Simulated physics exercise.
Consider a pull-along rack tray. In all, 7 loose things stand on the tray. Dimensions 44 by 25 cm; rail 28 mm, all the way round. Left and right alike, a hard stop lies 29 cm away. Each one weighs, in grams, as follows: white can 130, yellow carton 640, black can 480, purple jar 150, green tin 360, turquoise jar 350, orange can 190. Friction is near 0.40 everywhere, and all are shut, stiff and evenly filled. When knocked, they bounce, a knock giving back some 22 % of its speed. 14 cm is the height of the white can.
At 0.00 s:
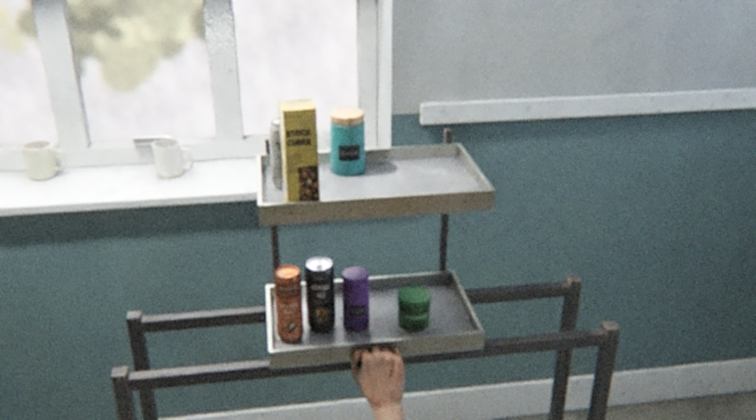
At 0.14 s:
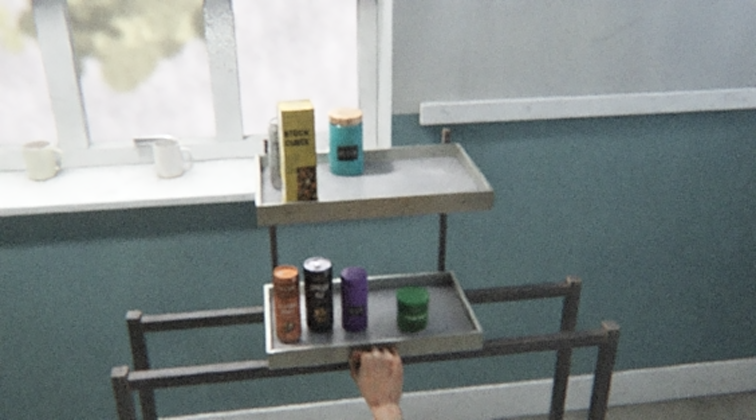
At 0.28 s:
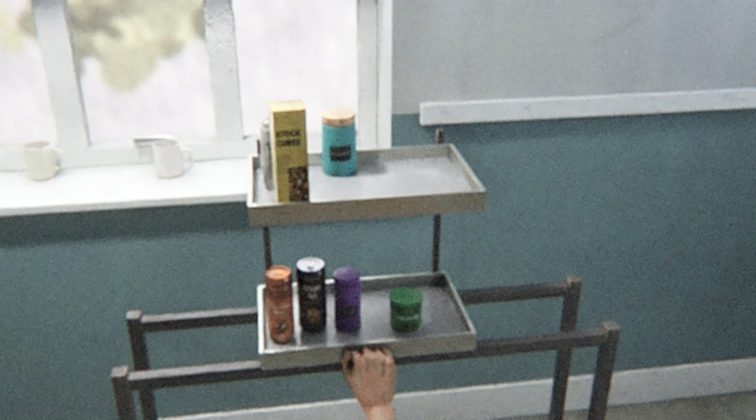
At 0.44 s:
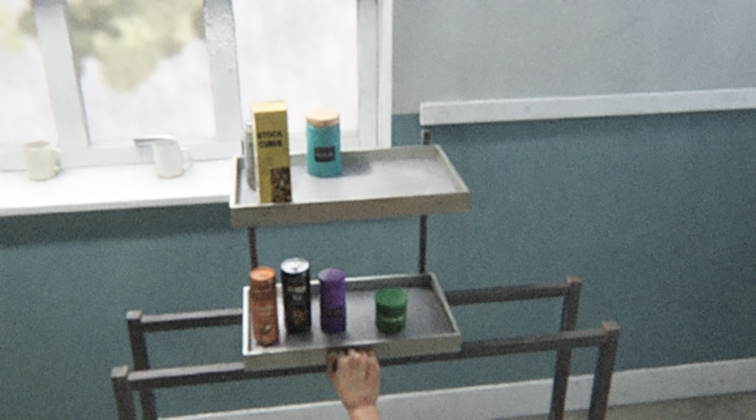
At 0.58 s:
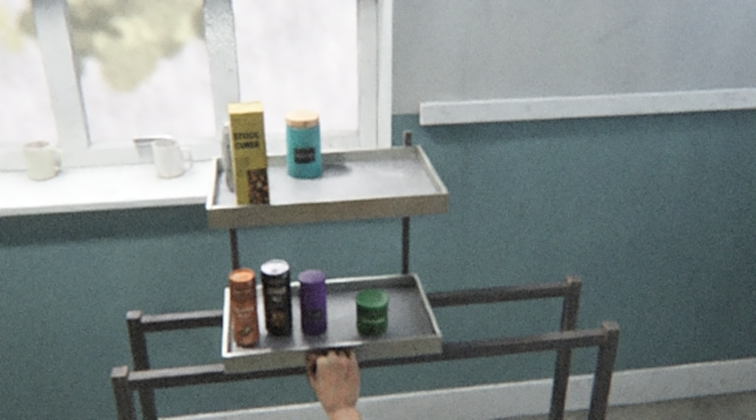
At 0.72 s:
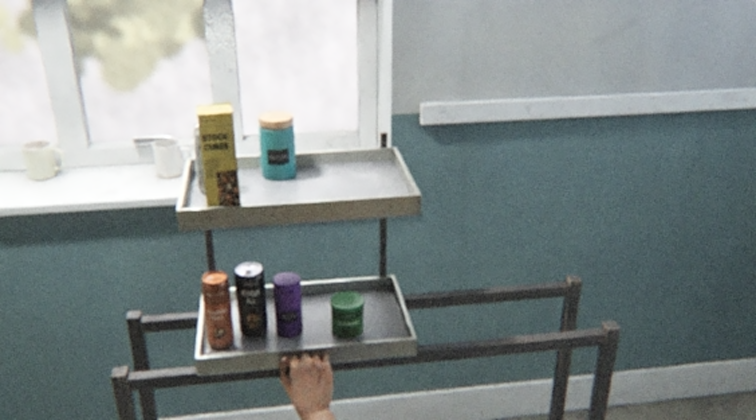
A hand slides a two-level rack tray of cans and jars steadily to the left.
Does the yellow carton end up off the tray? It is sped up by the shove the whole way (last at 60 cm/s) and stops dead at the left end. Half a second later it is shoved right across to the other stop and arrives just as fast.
Yes.
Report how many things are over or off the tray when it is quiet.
I get 2.
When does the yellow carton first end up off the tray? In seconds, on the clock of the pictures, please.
Somewhere about 1.3 s.
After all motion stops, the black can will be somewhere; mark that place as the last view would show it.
It finishes around (450, 283).
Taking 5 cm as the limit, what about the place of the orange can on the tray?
The orange can gets shifted.
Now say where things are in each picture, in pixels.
In the first picture, tray midway; yellow carton (300, 157).
In the second picture, tray midway; purple jar (354, 299); green tin (413, 310).
In the third picture, tray 2 cm left; turquoise jar (339, 142); orange can (280, 306).
In the fourth picture, tray 5 cm left; black can (297, 298).
In the fifth picture, tray 9 cm left; purple jar (313, 303); green tin (372, 313).
In the sixth picture, tray 15 cm left; yellow carton (219, 161); turquoise jar (277, 146).
After 1.82 s, tray 27 cm left; yellow carton now off the tray; green tin slid 4 cm; turquoise jar slid 4 cm.
After 2.92 s, tray 2 cm right; green tin slid 4 cm; turquoise jar slid 4 cm; purple jar slid 4 cm.
At rest (5.2 s), off the tray, yellow carton; tipped over on the tray, orange can; the other 5 in place, give or take 5 cm.
